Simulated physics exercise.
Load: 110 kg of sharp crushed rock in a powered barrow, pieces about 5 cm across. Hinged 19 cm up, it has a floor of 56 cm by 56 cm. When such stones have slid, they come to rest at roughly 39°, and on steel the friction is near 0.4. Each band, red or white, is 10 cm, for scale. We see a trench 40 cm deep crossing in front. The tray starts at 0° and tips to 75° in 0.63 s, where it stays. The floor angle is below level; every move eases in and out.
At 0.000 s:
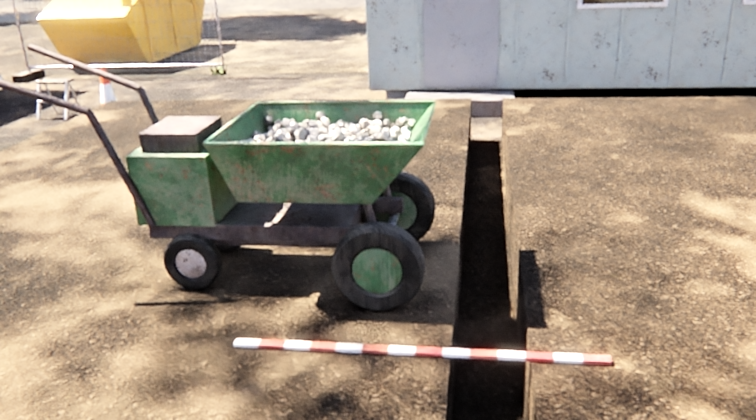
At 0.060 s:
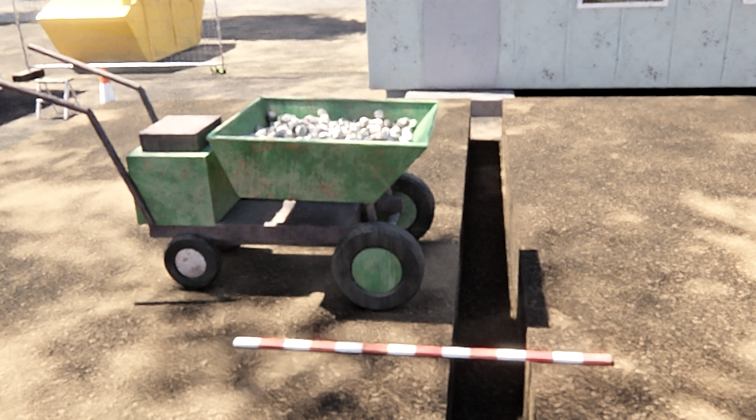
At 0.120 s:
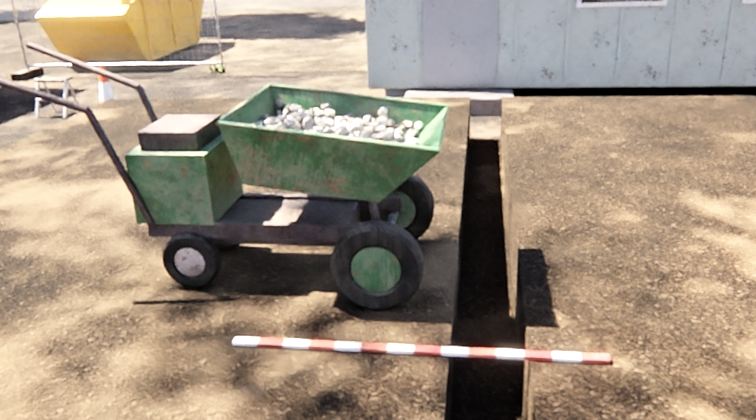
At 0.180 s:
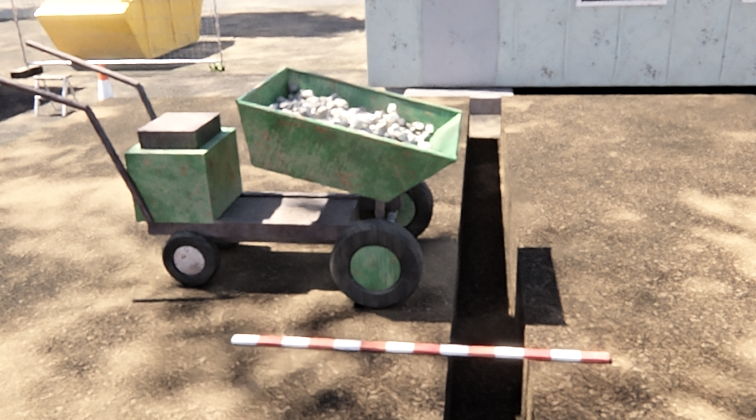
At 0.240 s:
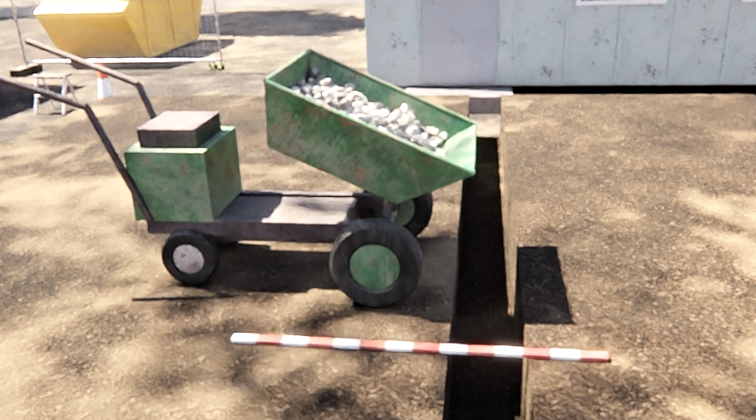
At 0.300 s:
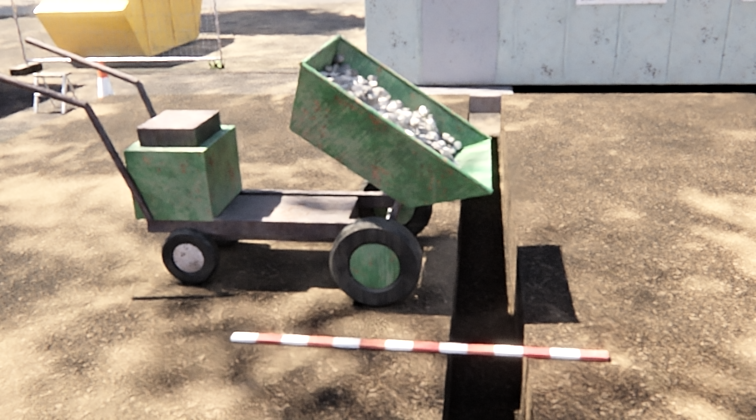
The green tray of a small wheeled cart, loaded with pale stones, rises at its left end and tilts steadily down to the right toward a narrow trench, while the cart's wheels and the red-and-white pole in front stay still.
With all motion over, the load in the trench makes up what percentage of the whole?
It makes up about 14 percent of the whole load.
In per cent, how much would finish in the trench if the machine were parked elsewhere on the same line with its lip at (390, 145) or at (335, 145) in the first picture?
Near 45 then near 90 percent.
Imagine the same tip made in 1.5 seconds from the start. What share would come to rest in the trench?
Roughly 15 per cent would.
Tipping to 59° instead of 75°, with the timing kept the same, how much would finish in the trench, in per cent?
Share in trench: Approx. 10%.
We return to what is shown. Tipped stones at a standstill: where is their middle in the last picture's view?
Their centre sits close to (580, 272).
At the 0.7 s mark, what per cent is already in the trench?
About 0 per cent by then.
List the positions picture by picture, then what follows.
In the first picture, the tray is at 0°, its lip at (422, 145); the top of the load is at (339, 124).
The second picture shows lip at (427, 146), floor tilted 2°, highest stones at (326, 123); the stones move at 0.4 m/s on average.
In the third picture, the tray is at 7°, its lip at (439, 151); the top of the load is at (294, 115); the stones move at 0.9 m/s on average.
In the fourth picture, the tray is at 15°, its lip at (456, 160); the top of the load is at (292, 100); the stones move at 1.3 m/s on average.
The fifth picture shows lip at (474, 174), floor tilted 24°, highest stones at (311, 85); the stones move at 1.5 m/s on average.
In the sixth picture, the tray is at 35°, its lip at (492, 193); the top of the load is at (336, 71); the stones move at 1.6 m/s on average.
After 0.5 s the floor is at 63°; 100 % in the tray; the foremost stones are at (499, 219).
After 0.7 s the floor is at 75°; 69 % in the tray, 31 % past the trench; the foremost stones are at (596, 278).
After 1.1 s the floor is at 75°; 12 % in the tray, 4 % in the trench, 85 % past the trench; the foremost stones are past the picture's edge.
After 3.0 s the floor is at 75°; 4 % in the tray, 14 % in the trench, 82 % past the trench; the foremost stones are past the picture's edge.
